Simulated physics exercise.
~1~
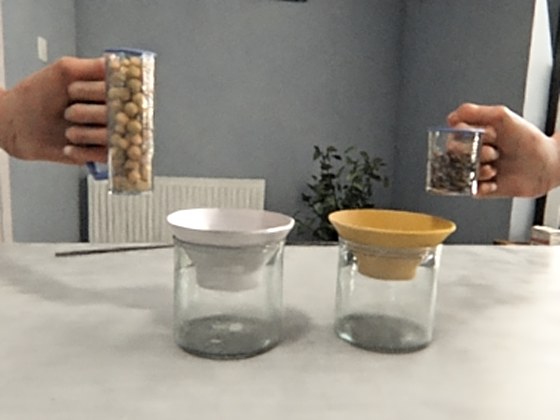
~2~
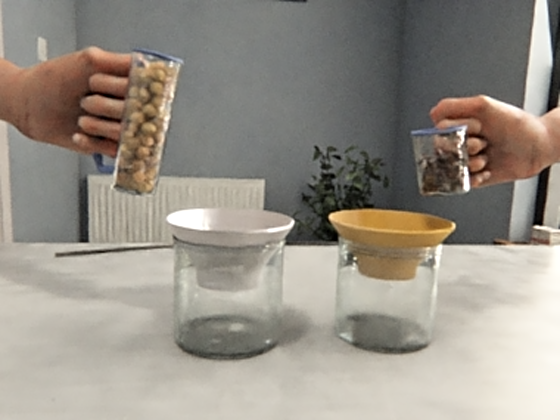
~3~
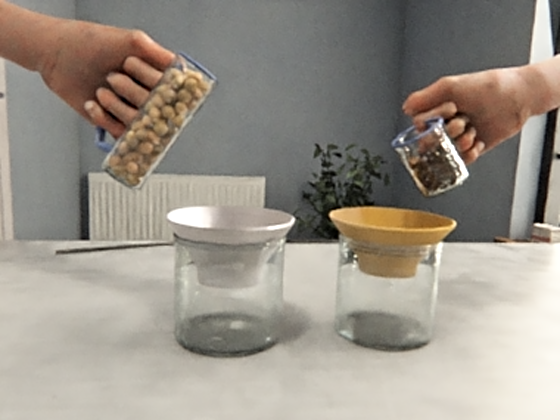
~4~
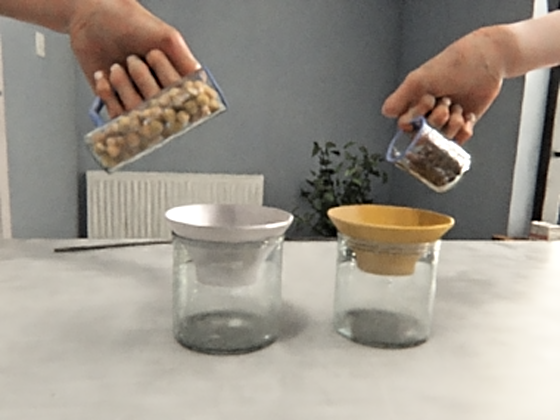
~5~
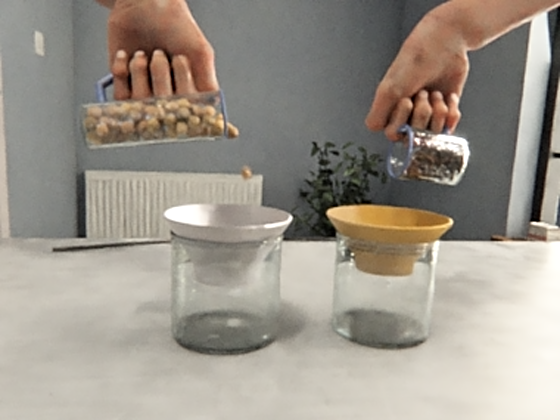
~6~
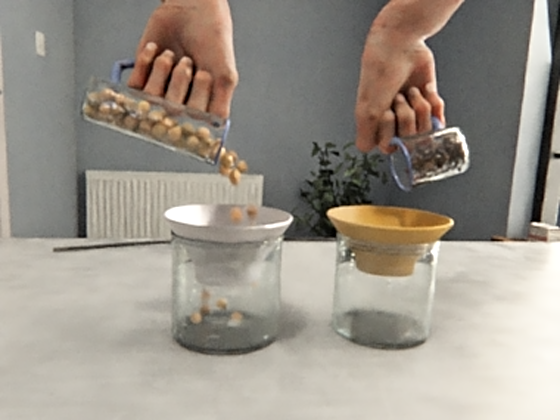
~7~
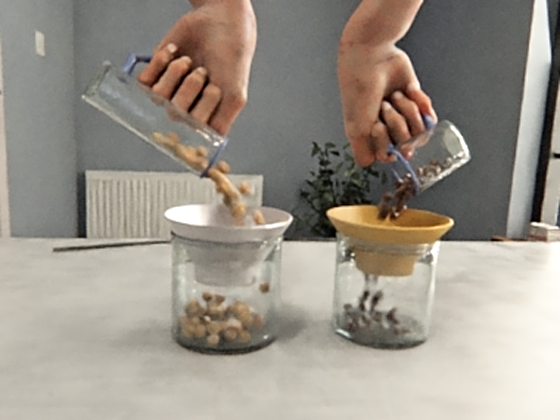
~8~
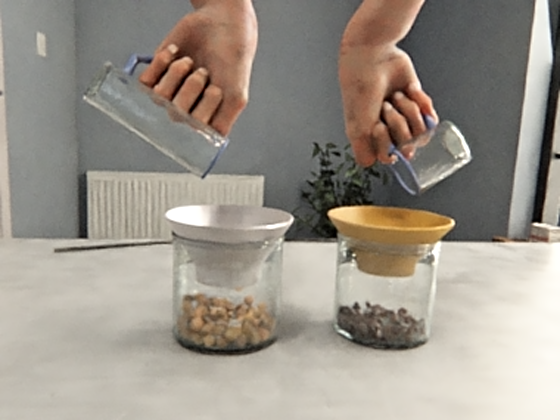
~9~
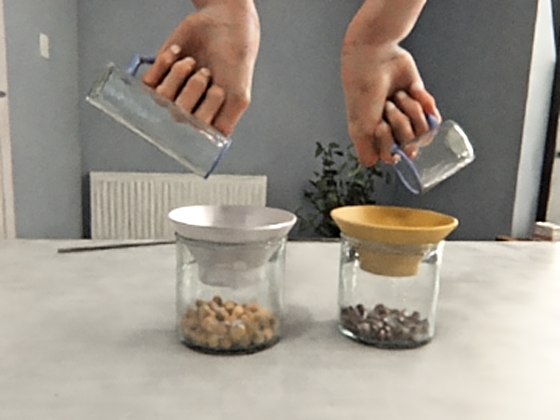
Two hands hold clear cups over a pale table, the left one tall and full of round, tan, nut-like pieces, the right one small with dark pieces, seen from the front by a slightly swaying camera. Below stand two glass jars, a white funnel in the left and a yellow one in the right, before a blue-grey wall with a radiator and plant. The hands tip the cups inward, and the tan pieces begin falling first. The dark pieces follow, both streams passing through their funnels. Finally both cups are empty, still tilted, and each load rests in its jar.
